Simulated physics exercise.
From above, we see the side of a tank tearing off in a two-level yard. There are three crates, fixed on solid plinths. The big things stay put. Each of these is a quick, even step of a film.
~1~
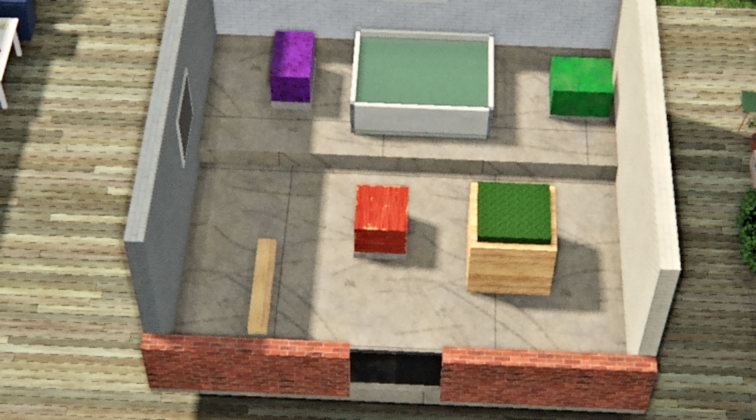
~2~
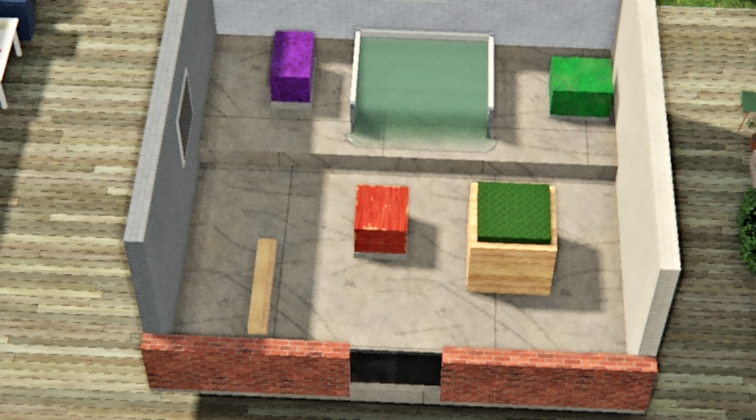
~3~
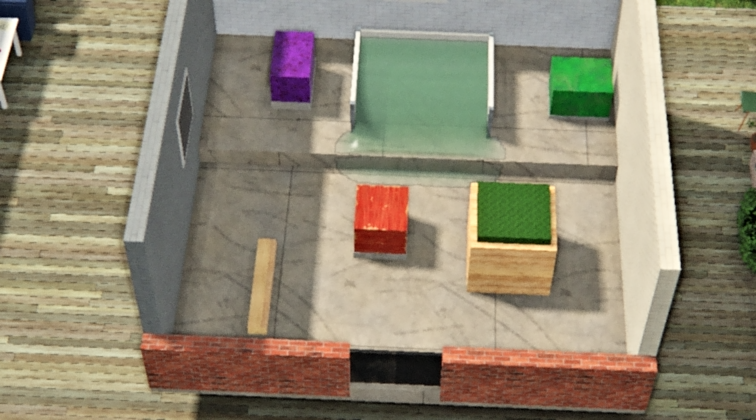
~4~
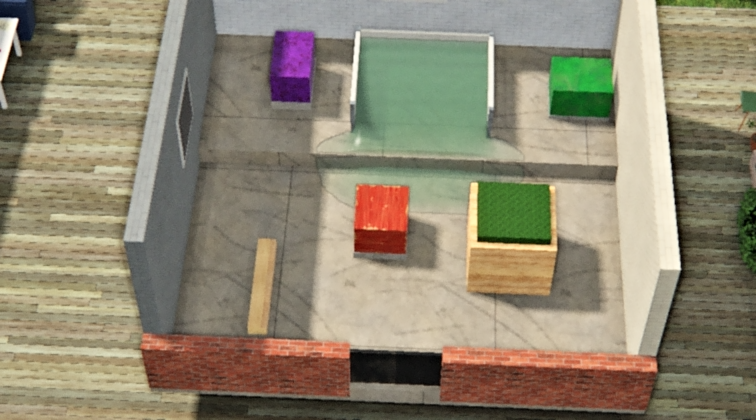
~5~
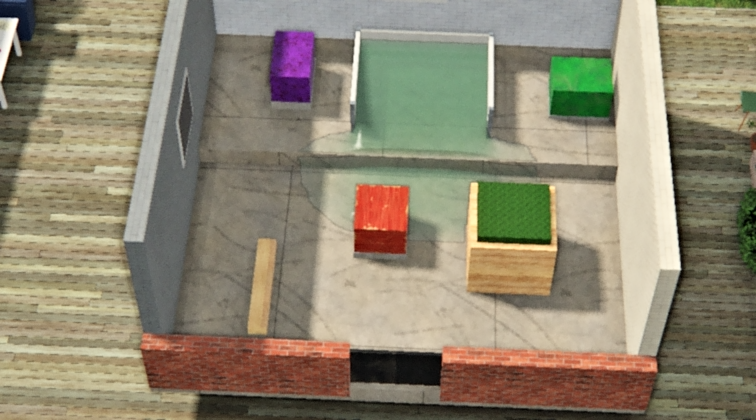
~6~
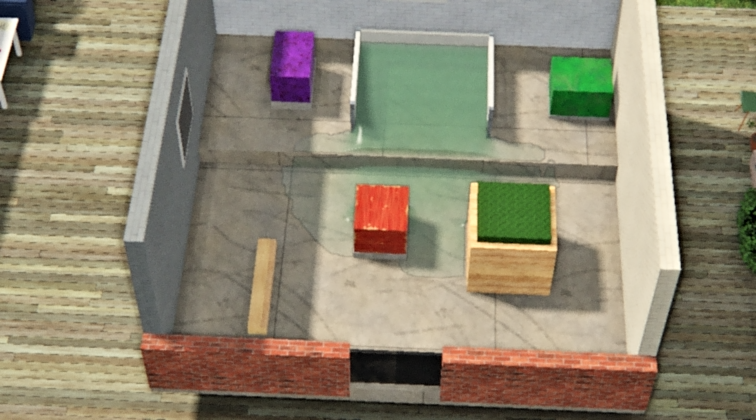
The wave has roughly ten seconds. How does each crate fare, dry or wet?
The red crate comes out wet. The green crate comes out dry. The purple crate comes out dry.
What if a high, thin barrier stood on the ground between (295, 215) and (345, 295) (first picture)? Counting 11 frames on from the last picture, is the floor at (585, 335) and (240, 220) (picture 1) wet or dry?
As listed: No water, flooded.
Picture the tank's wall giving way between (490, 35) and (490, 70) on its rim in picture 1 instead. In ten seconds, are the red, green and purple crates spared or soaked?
Then the red crate is untouched, the green crate gets flooded and the purple crate is untouched.
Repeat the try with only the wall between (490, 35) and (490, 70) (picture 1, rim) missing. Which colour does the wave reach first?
The green-painted one.
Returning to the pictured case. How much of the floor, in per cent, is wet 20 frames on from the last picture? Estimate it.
About 60 in a hundred.
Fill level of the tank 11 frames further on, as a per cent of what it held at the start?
That would be roughly 24 per cent.
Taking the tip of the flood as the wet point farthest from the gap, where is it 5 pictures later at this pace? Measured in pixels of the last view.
The farthest point of the front sits at (479, 378).
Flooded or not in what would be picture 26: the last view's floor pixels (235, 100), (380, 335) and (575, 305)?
First spot clear, second spot swamped, third spot swamped.
A moment on, water covers 30 % of the floor; the red crate water round its plinth, the green crate not reached, the purple crate not reached.
Next, water covers 45 % of the floor; the red crate water round its plinth, the green crate not reached, the purple crate not reached.
Then, water covers 60 % of the floor; the red crate water round its plinth, the green crate not reached, the purple crate not reached.
Later, water covers 70 % of the floor; the red crate water round its plinth, the green crate not reached, the purple crate not reached.
In the end, water covers 65 % of the floor; the red crate was topped, the green crate stayed above the water, the purple crate stayed above the water.
